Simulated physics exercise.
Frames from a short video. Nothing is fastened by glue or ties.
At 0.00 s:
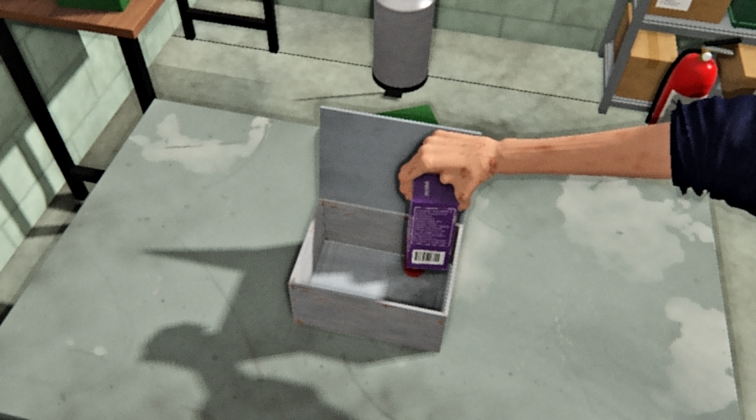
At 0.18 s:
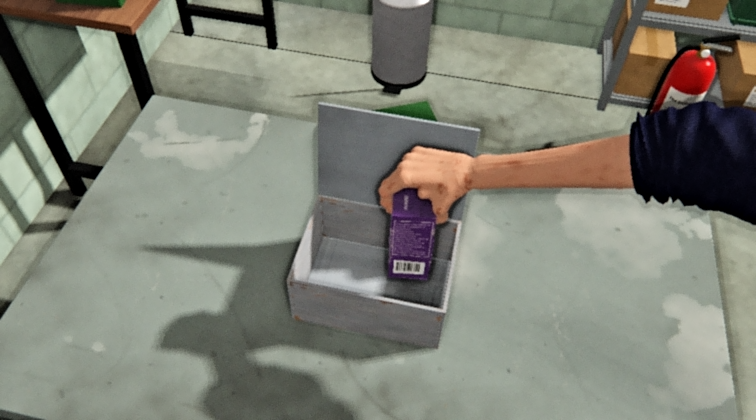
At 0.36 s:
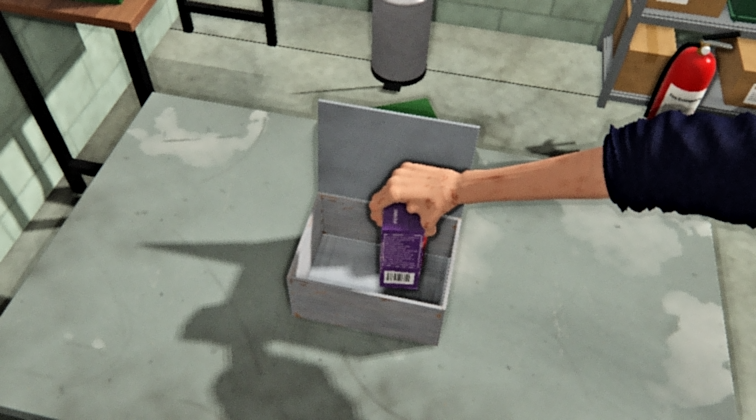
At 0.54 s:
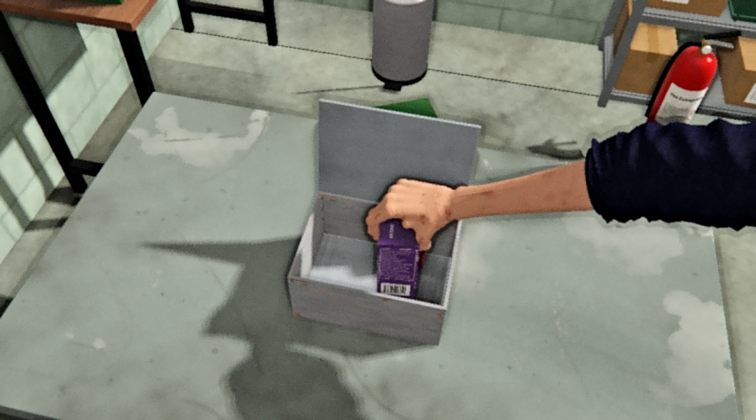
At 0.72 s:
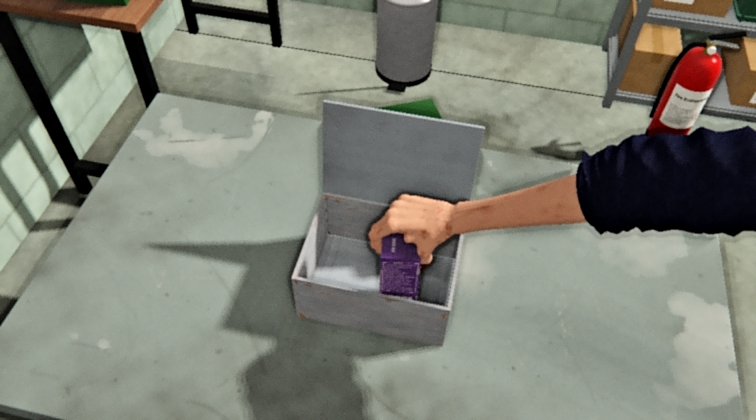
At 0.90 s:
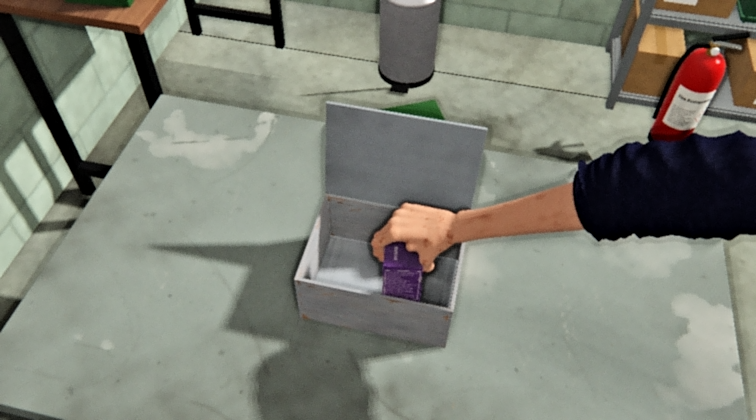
We see a hand holding a purple carton above an open grey box on a table, then lowering it down into the box, the fingers still gripping the carton's top as its lower part disappears behind the front wall.
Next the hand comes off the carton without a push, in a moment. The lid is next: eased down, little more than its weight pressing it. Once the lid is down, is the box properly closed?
No, the lid is still ajar.
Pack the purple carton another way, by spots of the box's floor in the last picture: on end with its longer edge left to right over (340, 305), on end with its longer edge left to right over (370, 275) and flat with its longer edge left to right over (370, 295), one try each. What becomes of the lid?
In the first case it will not close; in the second case it will not close; in the third case it sits on the rim.
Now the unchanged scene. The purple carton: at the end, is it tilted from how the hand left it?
Looking at the last picture, it is left as set.
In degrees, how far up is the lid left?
Near 25°.
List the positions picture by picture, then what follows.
Coming down; purple carton (431, 224), in the first picture.
Coming down; purple carton (411, 235), in the second picture.
Coming down; purple carton (401, 247), in the third picture.
Coming down; purple carton (397, 260), in the fourth picture.
Coming down; purple carton (399, 272), in the fifth picture.
Put in, still held; purple carton (402, 280), in the sixth picture.
By 2.40 s, lid 66° above the rim.
By 3.00 s, lid 25° above the rim.
When it is over (6.5 s), lid 24° above the rim; both as before. End places, in pixels of the last picture, purple carton near (401, 280).
